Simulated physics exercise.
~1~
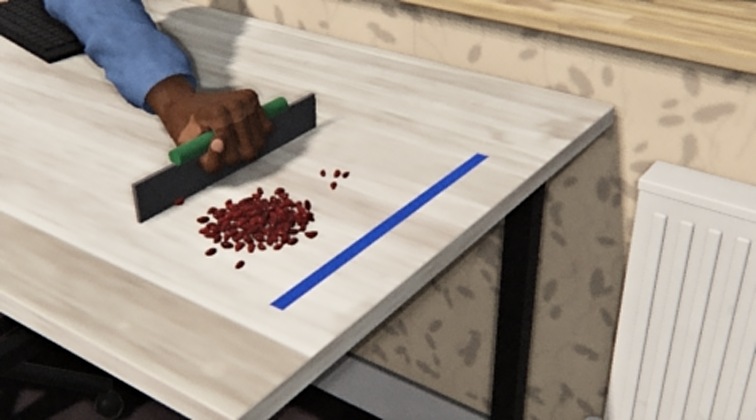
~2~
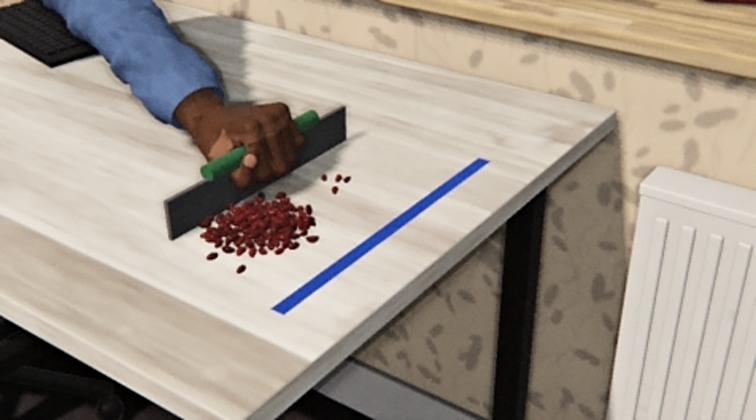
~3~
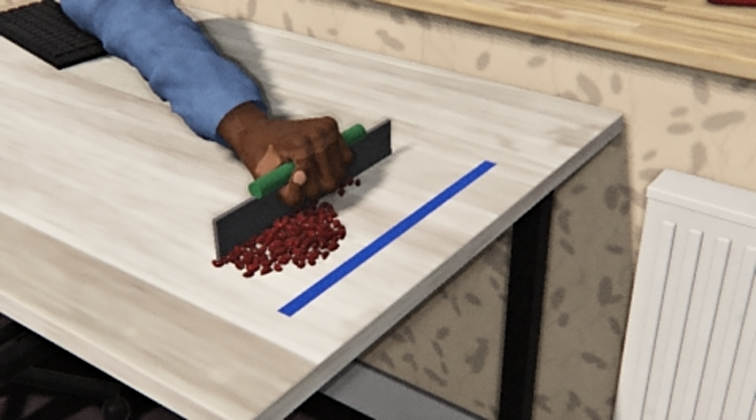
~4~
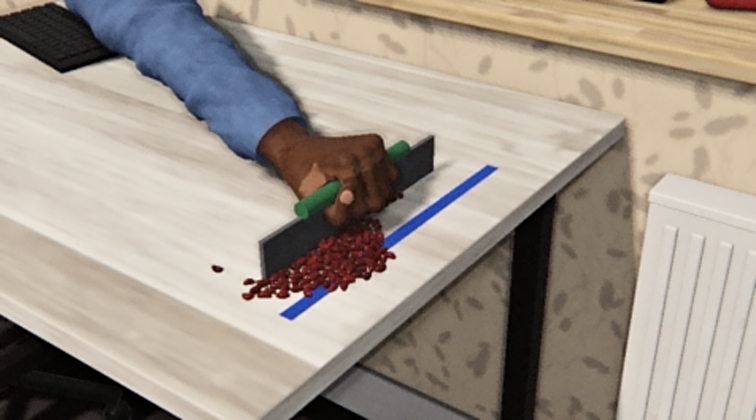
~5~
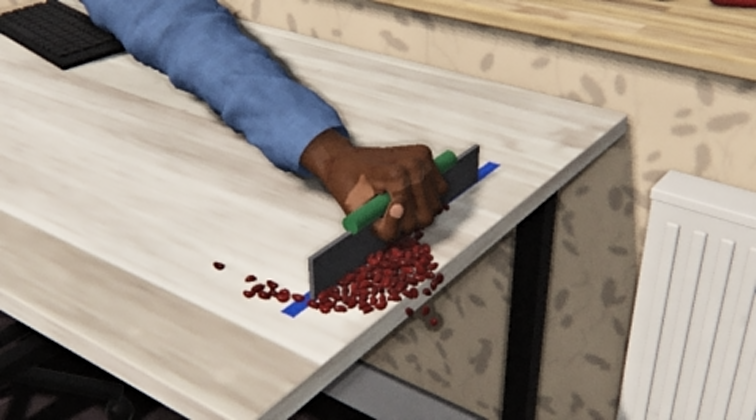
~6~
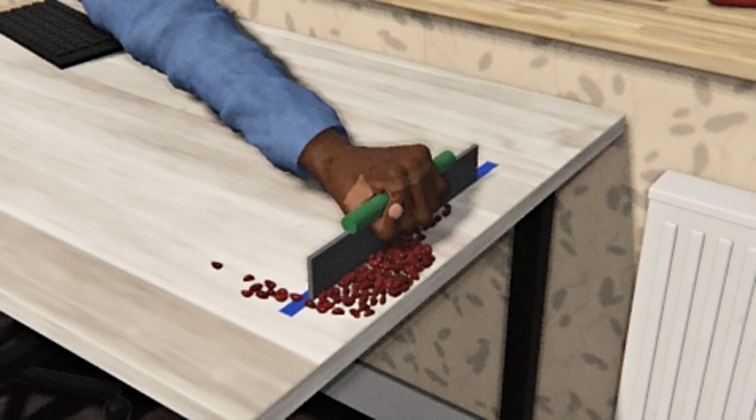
A hand in a blue sleeve pushes a dark scraper with a green handle rightward across a pale tabletop, sweeping a pile of dark red beans and a few behind it towards the edge, then stops at the blue tape as a few pieces drop off and most remain on top.
